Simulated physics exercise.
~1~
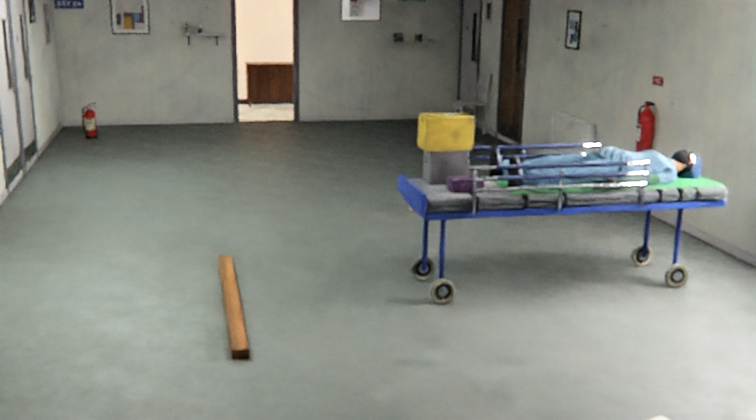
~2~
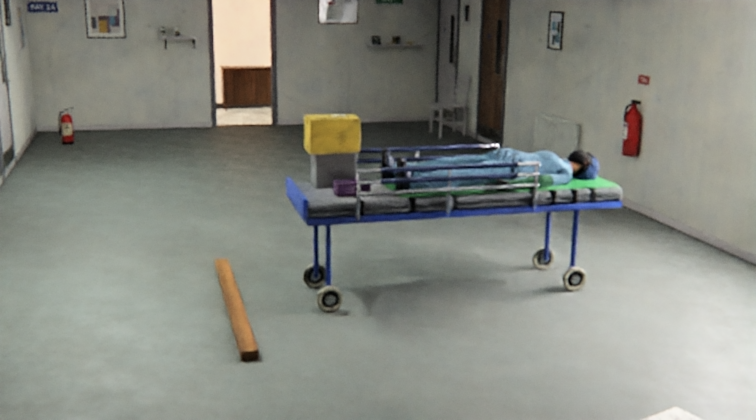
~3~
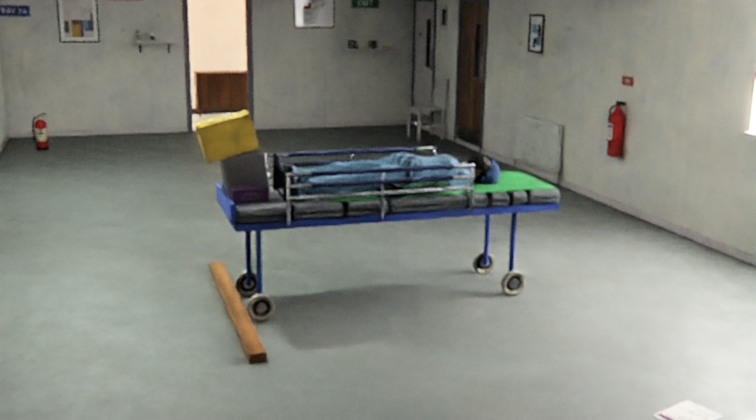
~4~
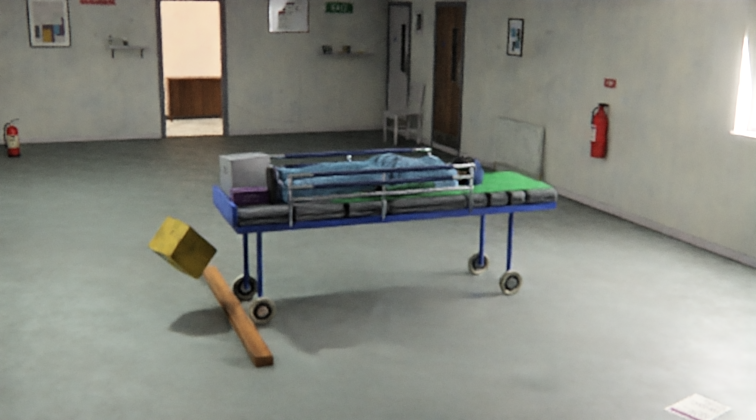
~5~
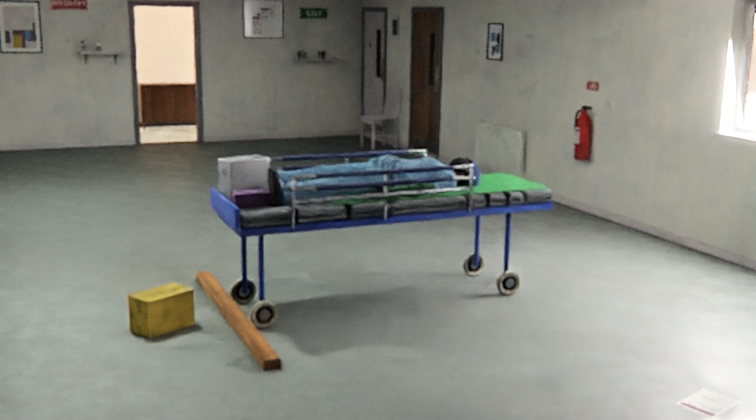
In a bare grey-walled room with an open doorway at the back, seen from the side by a slowly drifting camera, a wheeled stretcher with a blue frame stands on the right. A person in blue lies behind its rails, head to the right, with a yellow block-shaped bag on a grey box and a small purple box at the left end. The stretcher rolls left toward a wooden beam on the floor and stops against it. The yellow bag tips off, tumbles over the end and lands on the floor left of the beam. The grey and purple boxes and the person stay aboard.
